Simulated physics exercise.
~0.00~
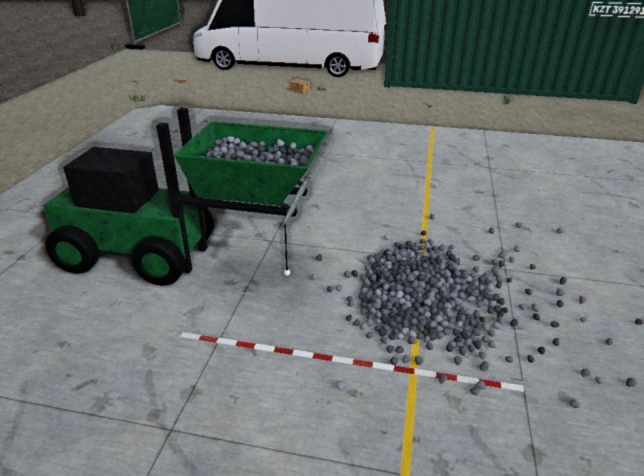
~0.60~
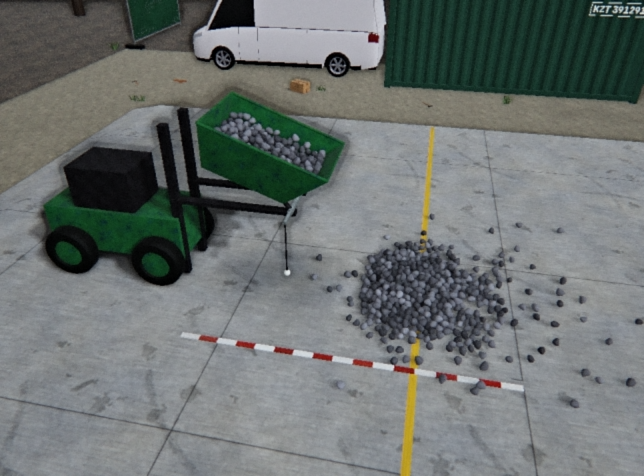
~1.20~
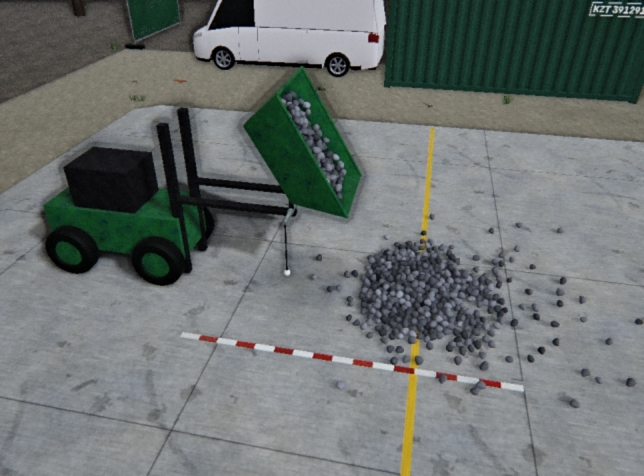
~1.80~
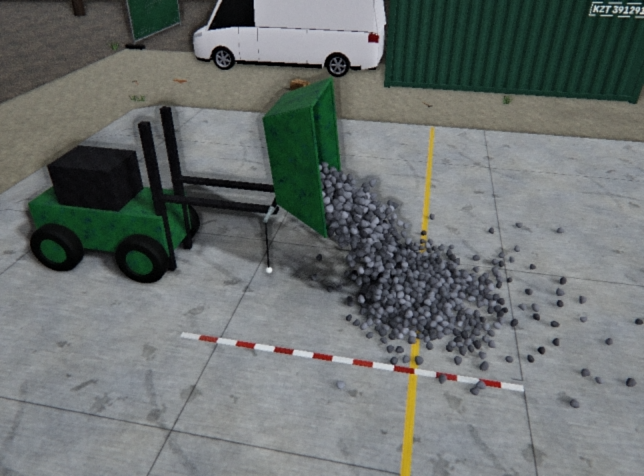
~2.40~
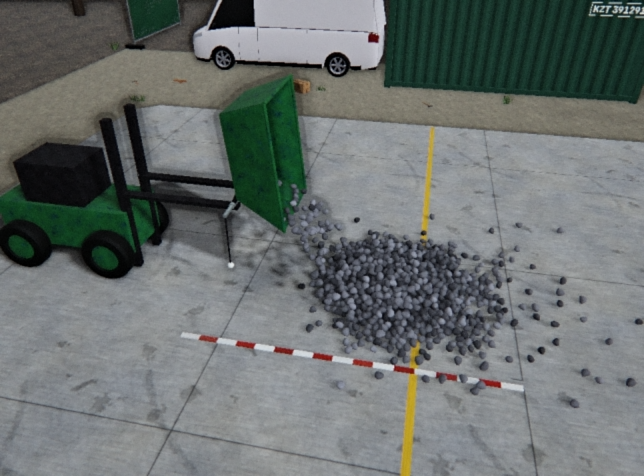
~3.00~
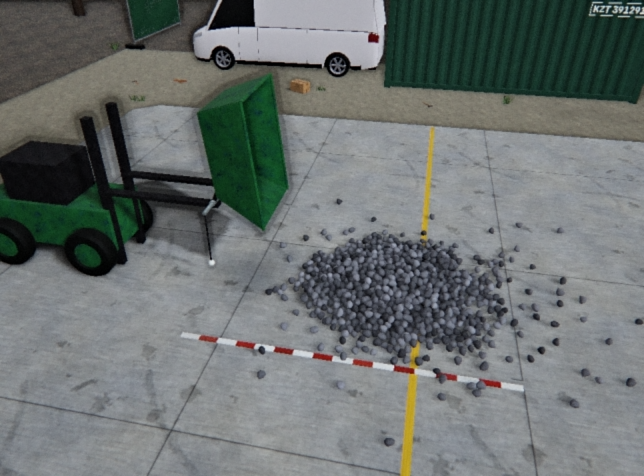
Green skip on a wheeled machine tipping grey stones onto a loose pile, then backing left, leaving the heap broader across a yellow line.
